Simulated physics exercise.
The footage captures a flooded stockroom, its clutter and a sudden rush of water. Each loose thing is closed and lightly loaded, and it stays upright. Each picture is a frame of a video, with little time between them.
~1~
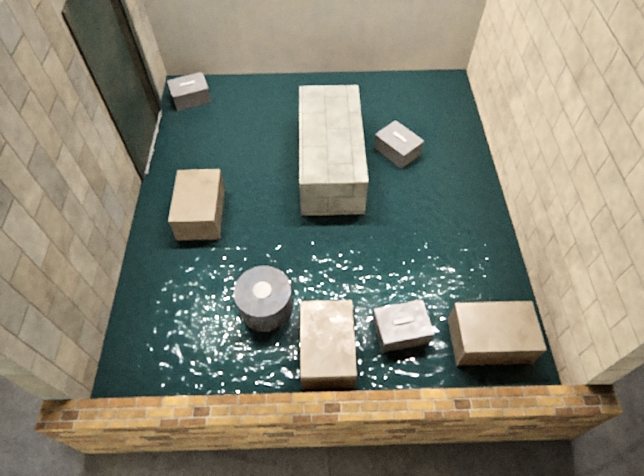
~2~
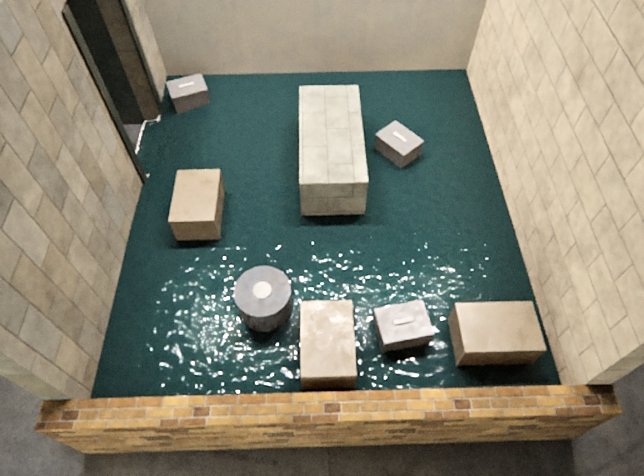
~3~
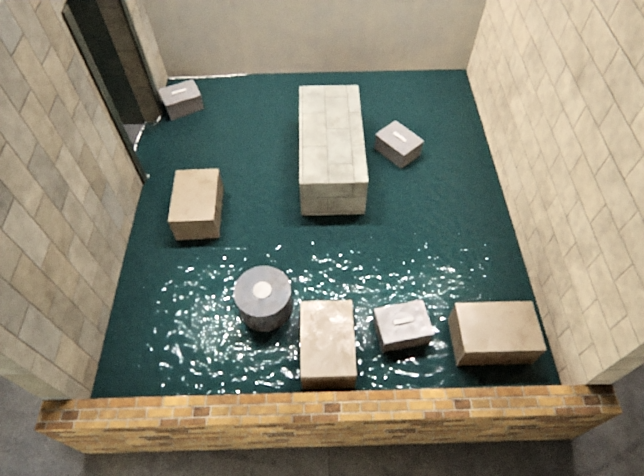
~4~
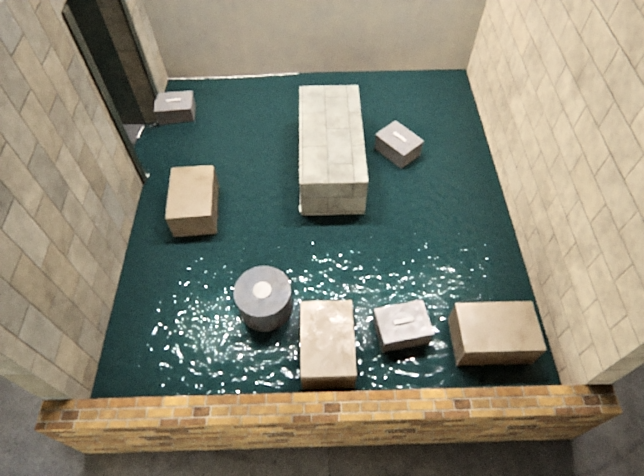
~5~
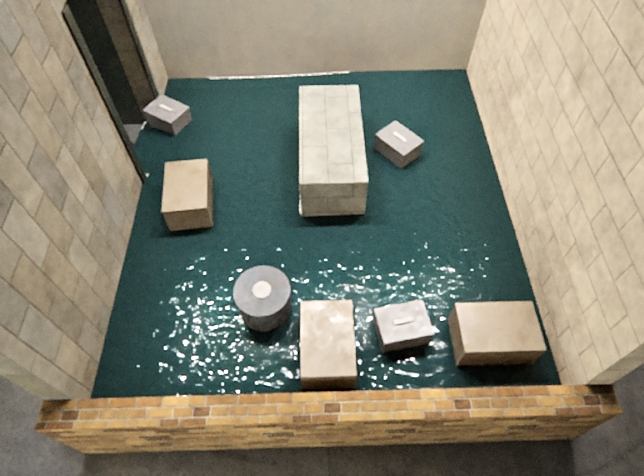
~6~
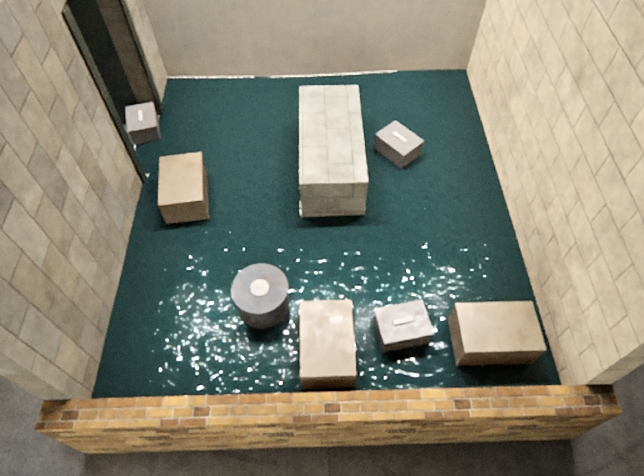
A door opens in the flooded room, and a grey box drifts nearer, then a tan one.
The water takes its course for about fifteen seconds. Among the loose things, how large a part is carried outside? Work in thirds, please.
Center third.
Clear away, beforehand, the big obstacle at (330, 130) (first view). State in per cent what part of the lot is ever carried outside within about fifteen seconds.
It works out to 30 %.
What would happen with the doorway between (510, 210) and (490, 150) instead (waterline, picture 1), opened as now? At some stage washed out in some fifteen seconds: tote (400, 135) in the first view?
For that one: Gone.
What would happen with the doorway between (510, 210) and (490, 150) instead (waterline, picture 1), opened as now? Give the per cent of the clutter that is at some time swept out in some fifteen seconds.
Roughly 30 %.
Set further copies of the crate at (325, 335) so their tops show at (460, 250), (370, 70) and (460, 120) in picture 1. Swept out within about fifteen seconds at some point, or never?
Outcome for each, listed in order: Does not leave, leaves, does not leave.
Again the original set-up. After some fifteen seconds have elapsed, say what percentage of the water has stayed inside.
About 56 percent.
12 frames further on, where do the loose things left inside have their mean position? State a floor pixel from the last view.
The average sits close to (337, 278).
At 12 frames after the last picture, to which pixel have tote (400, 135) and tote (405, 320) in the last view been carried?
First object near (381, 119); second object near (356, 316).
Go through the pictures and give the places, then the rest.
The first frame shows a tote at (188, 84) floats; a crate at (195, 194) floats; 0 of 7 have shifted.
The second frame shows a tote at (187, 86) floats; a crate at (195, 194) floats; 0 of 7 have shifted.
The third frame shows a tote at (180, 92) floats, close to its start; a crate at (194, 194) floats; 1 of 7 have shifted.
The fourth frame shows a tote at (173, 101), afloat, close to its start; a crate at (190, 191) floats, close to its start; 2 of 7 have shifted.
The fifth frame shows a tote at (166, 108), afloat, a stride from its start; a crate at (185, 184) floats, close to its start; 2 of 7 have shifted.
The sixth frame shows a tote at (141, 116) floats, a stride from its start; a crate at (180, 178), afloat, close to its start; 2 of 7 have shifted.
A moment on, 1 of 7 are out; 6 afloat.
Next, 2 of 7 are out; 5 afloat.
Later, 2 of 7 are out; 5 afloat.
In the end, 3 of 7 are out; 4 afloat.
